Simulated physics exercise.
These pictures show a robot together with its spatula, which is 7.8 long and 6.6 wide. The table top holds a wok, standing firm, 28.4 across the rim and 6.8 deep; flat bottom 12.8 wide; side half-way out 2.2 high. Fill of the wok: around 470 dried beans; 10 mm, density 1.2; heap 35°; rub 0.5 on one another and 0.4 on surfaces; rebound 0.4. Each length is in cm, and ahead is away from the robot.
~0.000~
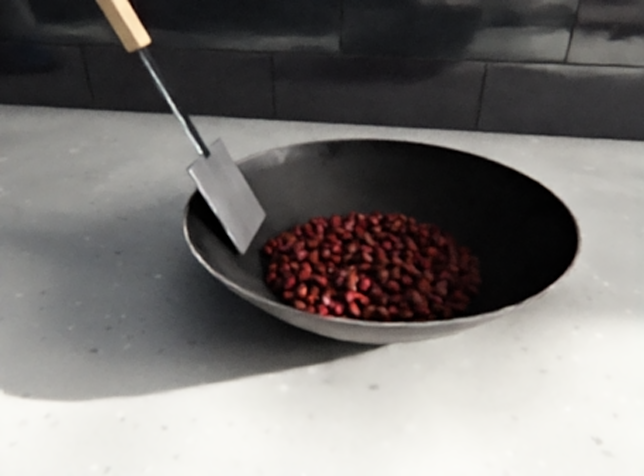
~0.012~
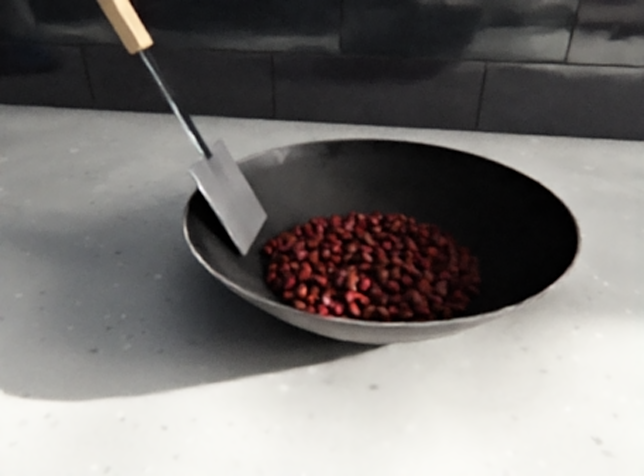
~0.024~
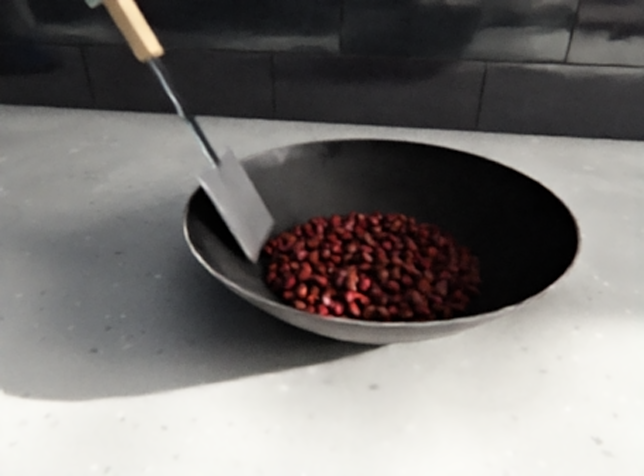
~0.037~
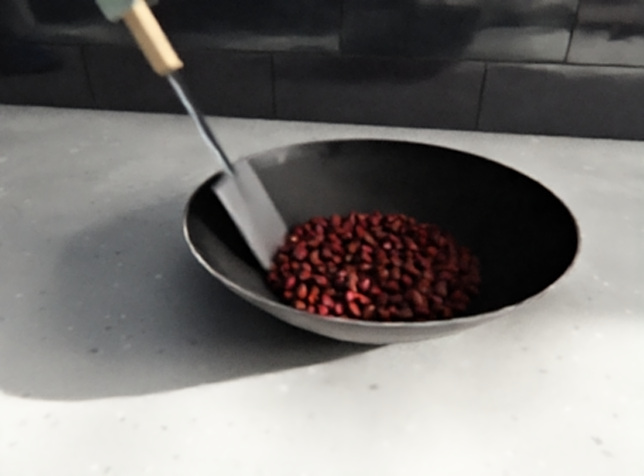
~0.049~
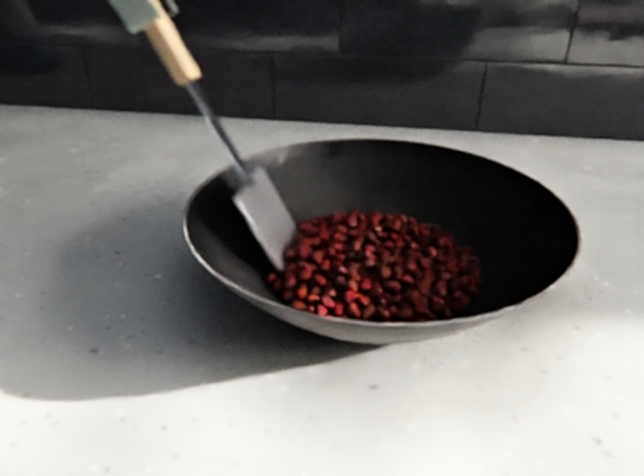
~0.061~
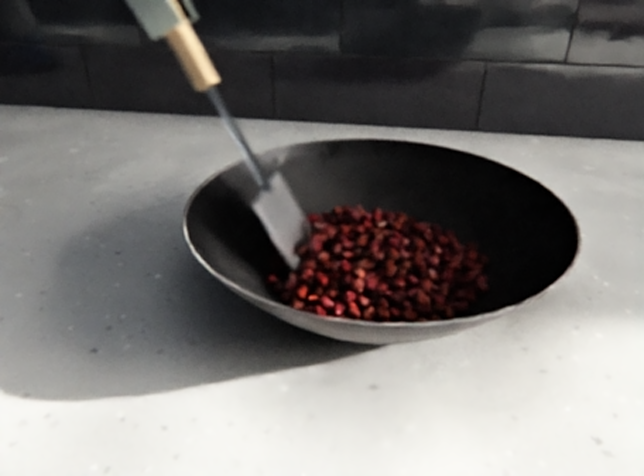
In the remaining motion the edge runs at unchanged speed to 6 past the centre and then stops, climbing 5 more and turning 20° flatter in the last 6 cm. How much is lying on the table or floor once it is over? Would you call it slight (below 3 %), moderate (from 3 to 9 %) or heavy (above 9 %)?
I would call it moderate.
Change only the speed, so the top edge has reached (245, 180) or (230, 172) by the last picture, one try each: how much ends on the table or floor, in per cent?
Near 0 per cent in the first try and near 0 per cent in the second.
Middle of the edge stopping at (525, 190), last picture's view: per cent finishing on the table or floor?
Around 30 percent.
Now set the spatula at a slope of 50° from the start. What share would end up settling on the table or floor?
In that case around 10 per cent.
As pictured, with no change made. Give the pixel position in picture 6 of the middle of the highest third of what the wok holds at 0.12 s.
Near (425, 248).
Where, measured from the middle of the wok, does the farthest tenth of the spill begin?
That's near 70 cm.
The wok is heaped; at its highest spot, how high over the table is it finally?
Roughly 6.0 centimetres.
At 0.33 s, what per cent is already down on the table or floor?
I'd say close to 2 in a hundred.
After 0.09 s, sloping 63°, highest piece 8 above the table; 466 in the wok.
After 0.12 s, sloping 57°, highest piece 13 above the table; 465 in the wok, 1 on the blade or in flight.
After 0.33 s, sloping 43°, highest piece 25 above the table; 441 in the wok, 13 on the table or floor, 12 on the blade or in flight.
After 1.38 s, sloping 43°, highest piece 6 above the table; 441 in the wok, 25 on the table or floor.
At rest, 441 in the wok, 25 on the table or floor. That is 5 % on the table or floor.
